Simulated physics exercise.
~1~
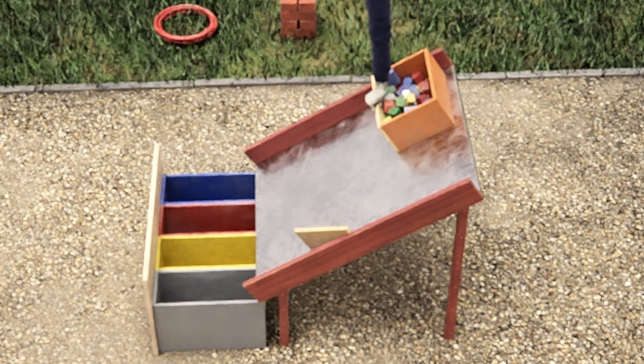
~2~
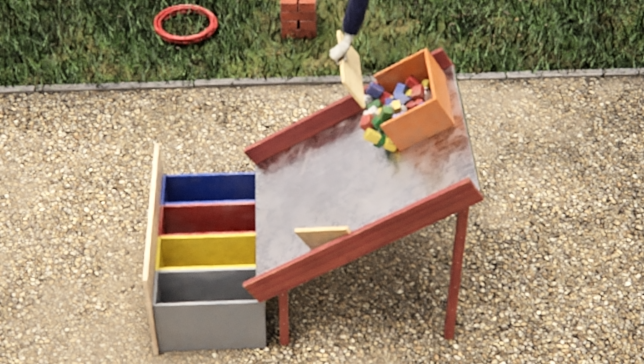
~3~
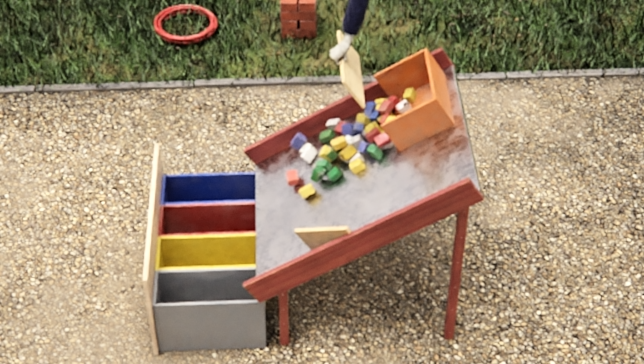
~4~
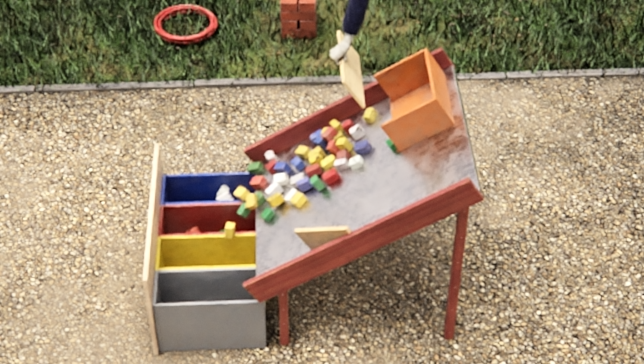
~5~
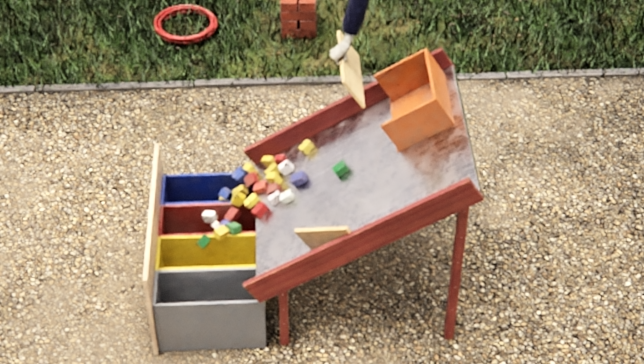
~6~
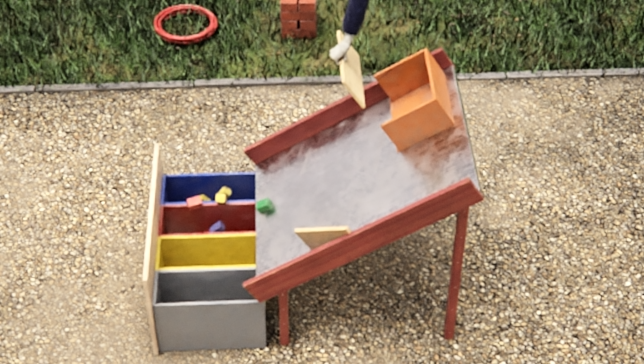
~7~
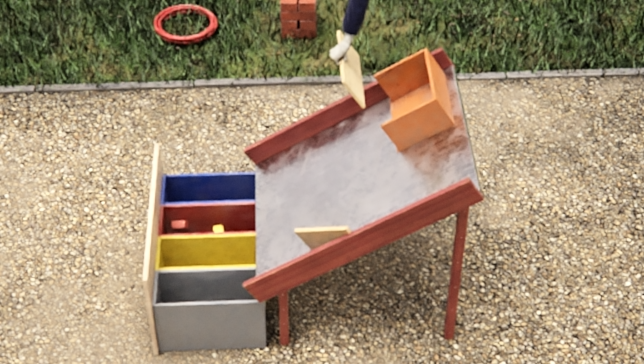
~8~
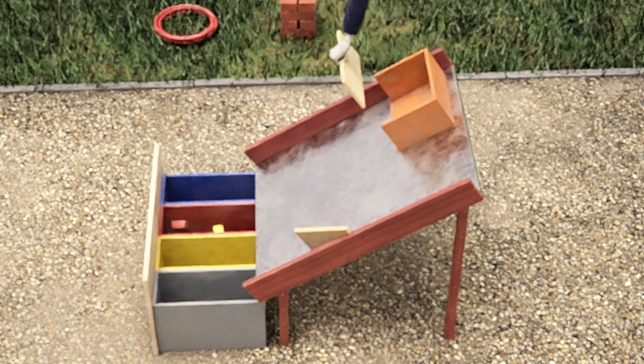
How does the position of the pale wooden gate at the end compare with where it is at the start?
At the start the gate is at the opening of the orange pen, against the bricks. By the end it is higher and further left, held clear of the pen by the gloved hand.
